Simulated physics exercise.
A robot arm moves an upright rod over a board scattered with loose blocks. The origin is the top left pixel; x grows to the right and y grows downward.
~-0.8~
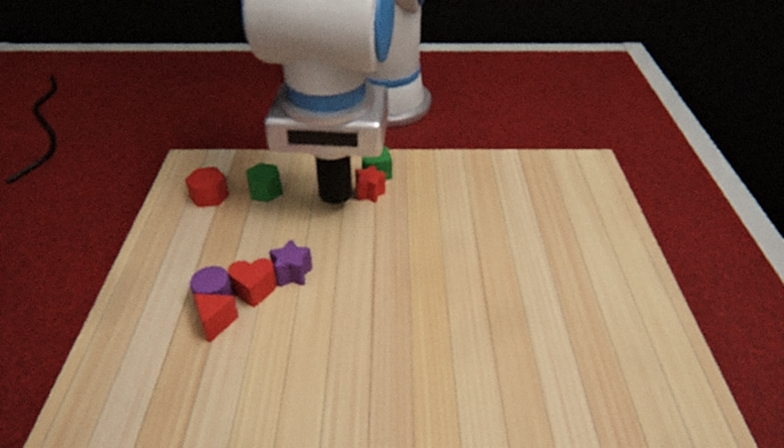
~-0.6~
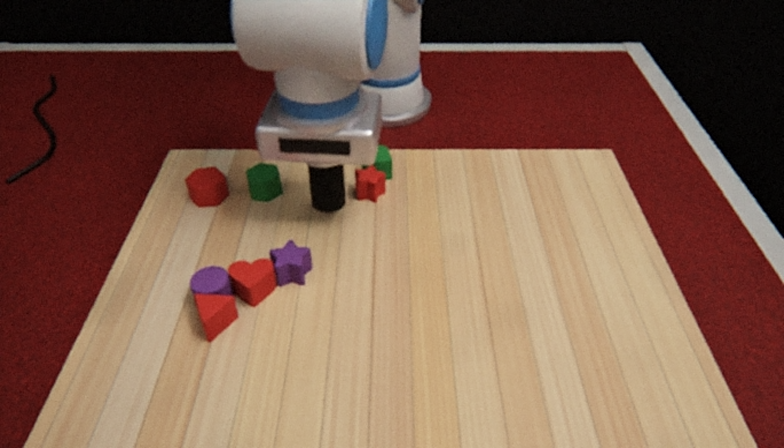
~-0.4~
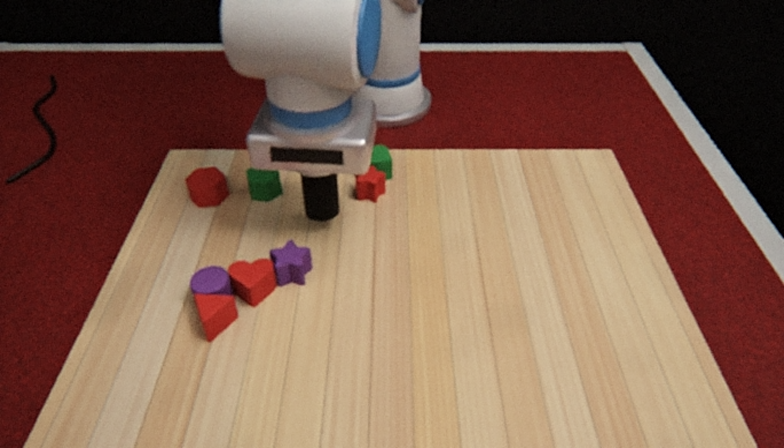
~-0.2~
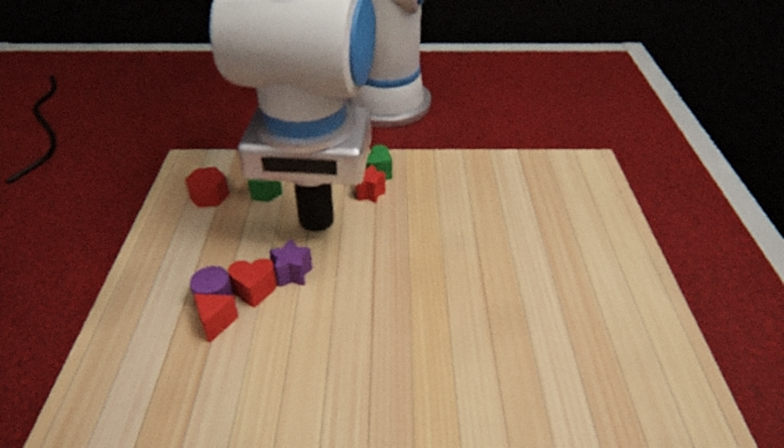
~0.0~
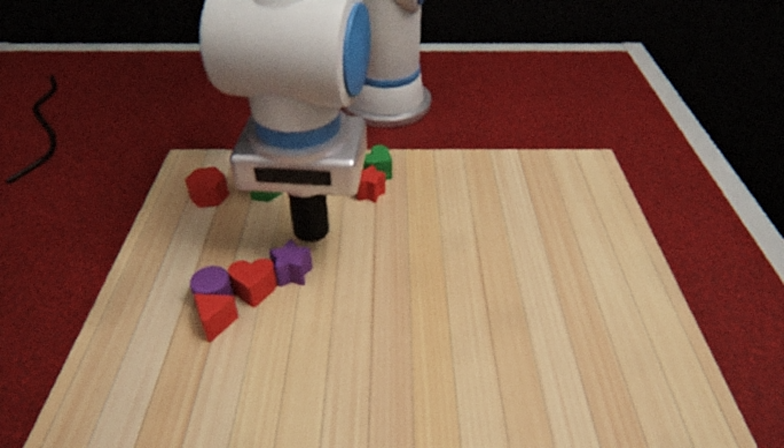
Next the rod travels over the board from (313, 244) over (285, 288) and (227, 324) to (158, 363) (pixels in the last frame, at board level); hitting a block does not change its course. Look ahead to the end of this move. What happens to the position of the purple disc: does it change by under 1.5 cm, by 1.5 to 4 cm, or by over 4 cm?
Once the path ends, it will sit under 1.5 cm from where it is now.
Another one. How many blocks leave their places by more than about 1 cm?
The number of blocks that move over 1 cm is three or more.
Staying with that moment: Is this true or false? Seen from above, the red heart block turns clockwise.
True - the claim holds.
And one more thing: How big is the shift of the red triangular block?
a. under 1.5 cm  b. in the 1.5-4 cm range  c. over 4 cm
I choose c.
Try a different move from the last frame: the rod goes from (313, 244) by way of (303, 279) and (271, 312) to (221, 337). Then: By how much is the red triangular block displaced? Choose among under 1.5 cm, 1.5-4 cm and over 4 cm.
More than 4 cm.
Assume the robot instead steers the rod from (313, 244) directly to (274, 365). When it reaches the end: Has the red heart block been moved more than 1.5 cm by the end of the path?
I'd say yes.
The first path, step by step. One third of the way, rod at (283, 274); purple disc at (206, 279); red triangular block at (203, 309), turned 20° clockwise; red heart block at (237, 292), turned 100° clockwise; purple star at (275, 294), turned 30° anticlockwise.
Two thirds of the way, rod at (221, 311); purple disc at (206, 279); red triangular block at (147, 343), turned 35° clockwise; red heart block at (180, 327), turned 90° clockwise; purple star at (259, 316), turned 85° anticlockwise.
At the end, rod at (152, 349); purple disc at (206, 279); red triangular block at (73, 393), turned 25° clockwise; red heart block at (107, 370), turned 80° clockwise; purple star at (259, 316), turned 85° anticlockwise.
